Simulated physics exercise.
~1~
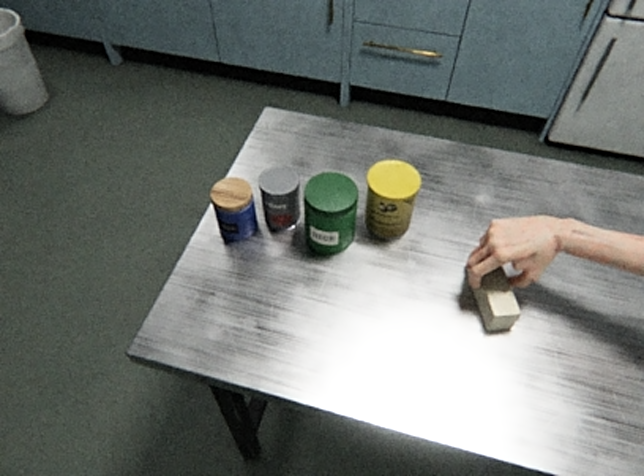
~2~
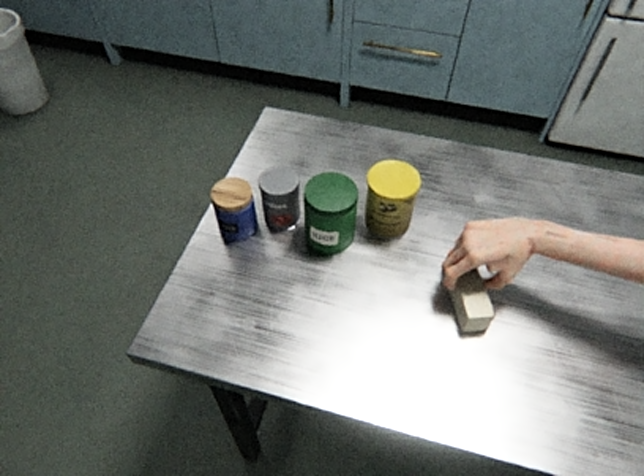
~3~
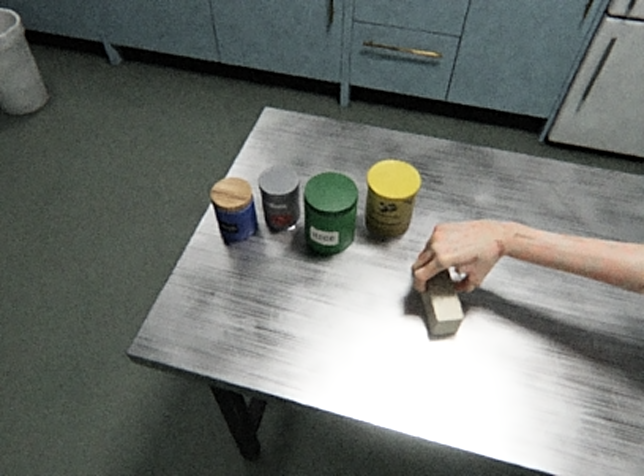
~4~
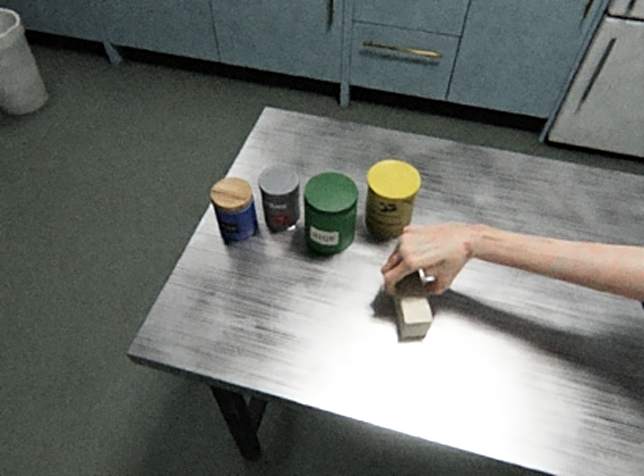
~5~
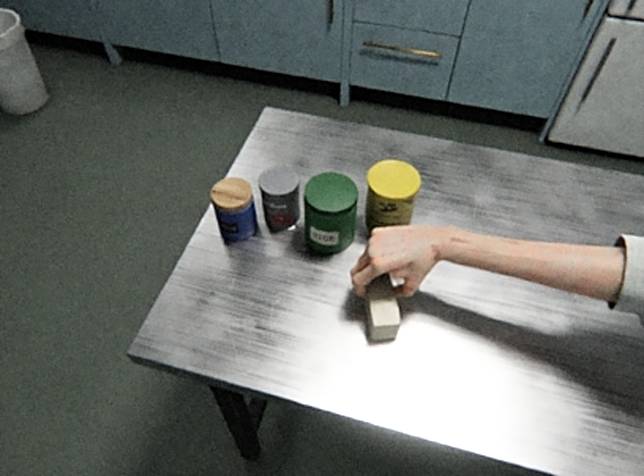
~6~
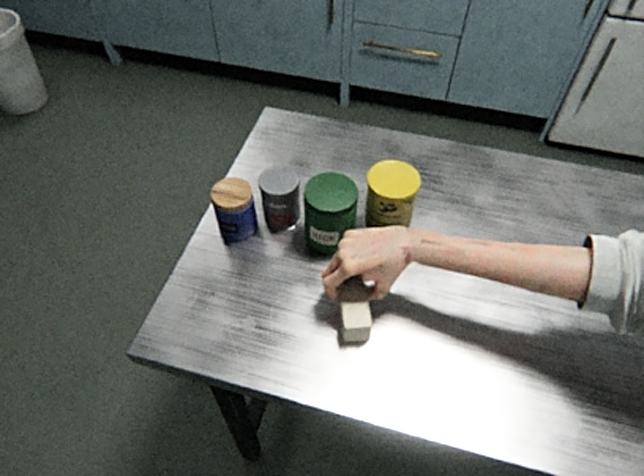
A small wooden block, held by a hand reaching in from the right, slid steadily left across a shiny table, passing in front of four closed containers, and ended near the green jar without any of them moving.
